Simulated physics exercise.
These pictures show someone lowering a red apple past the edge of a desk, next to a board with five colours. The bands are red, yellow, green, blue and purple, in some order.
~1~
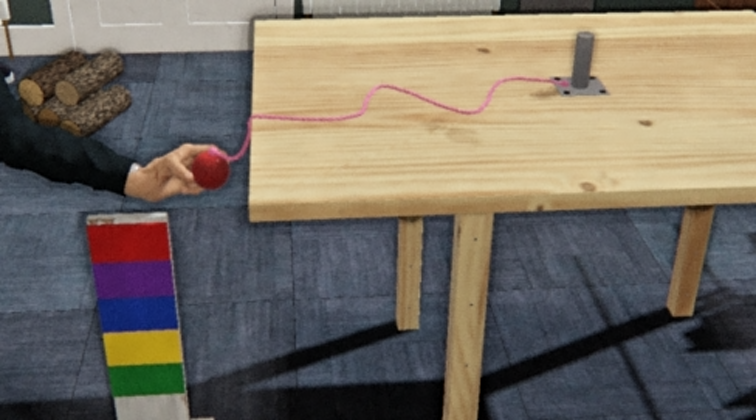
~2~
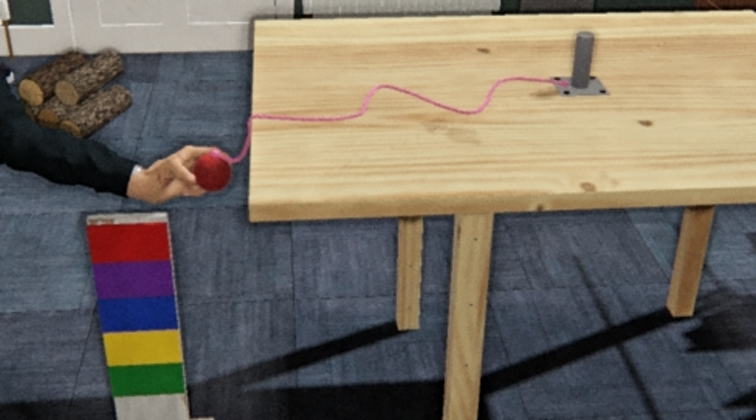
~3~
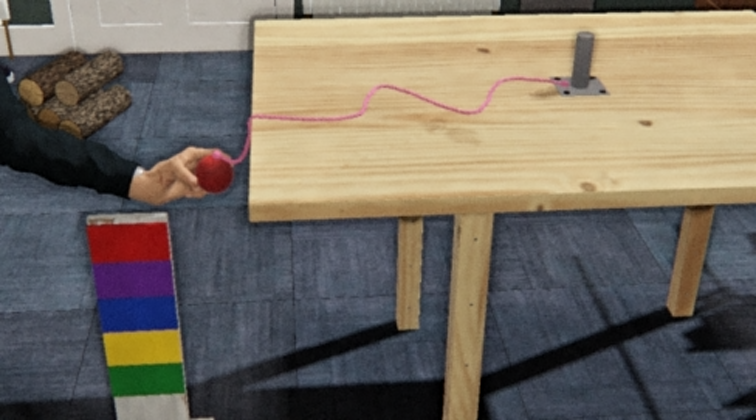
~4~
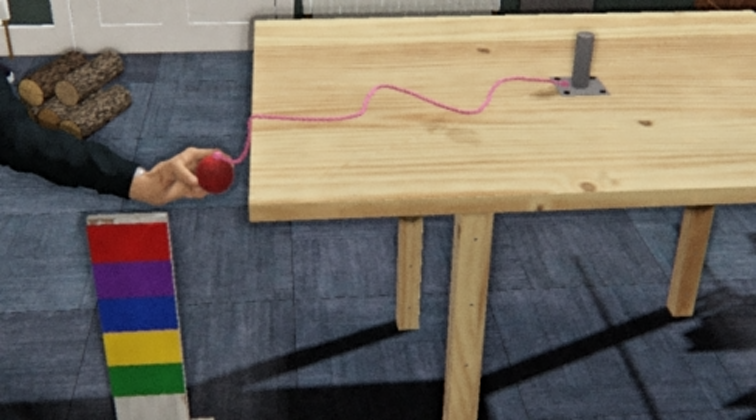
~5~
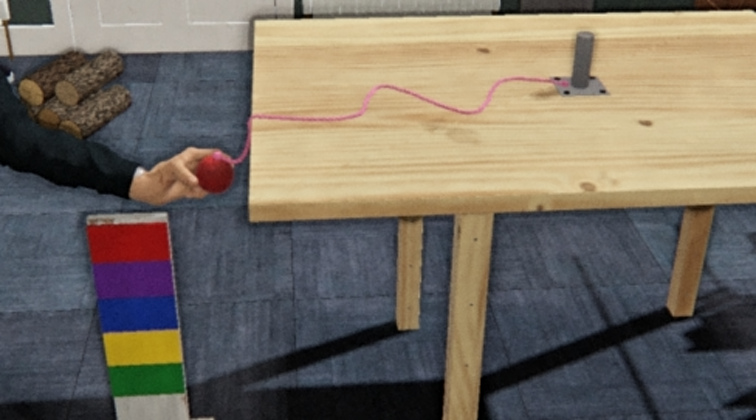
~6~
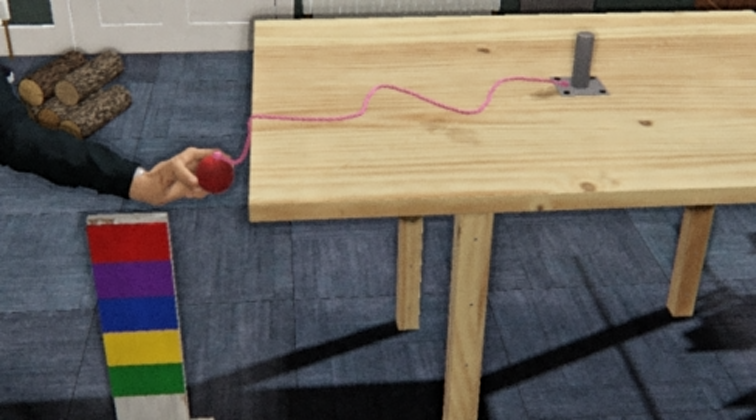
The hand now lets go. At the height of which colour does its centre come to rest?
At blue.
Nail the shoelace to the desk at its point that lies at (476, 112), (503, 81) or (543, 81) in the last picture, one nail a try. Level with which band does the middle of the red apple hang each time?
One after the other, purple; blue; blue.
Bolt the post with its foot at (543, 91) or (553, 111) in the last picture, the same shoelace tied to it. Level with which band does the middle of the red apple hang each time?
In that order: Yellow; yellow.
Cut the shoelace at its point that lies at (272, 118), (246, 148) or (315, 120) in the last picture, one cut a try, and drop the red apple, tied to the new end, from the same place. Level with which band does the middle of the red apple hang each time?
Try by try: Red; purple; none, it hangs higher.
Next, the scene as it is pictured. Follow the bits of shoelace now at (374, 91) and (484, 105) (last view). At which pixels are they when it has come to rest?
About (288, 107), and the other about (435, 96).
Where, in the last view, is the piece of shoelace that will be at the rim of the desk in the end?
At (365, 104), roughly.
Early on, apple near (245, 289); level with purple.
Midway, apple near (278, 300); level with blue.
Finally, apple near (260, 307); level with blue. Its centre hangs level with the blue band.
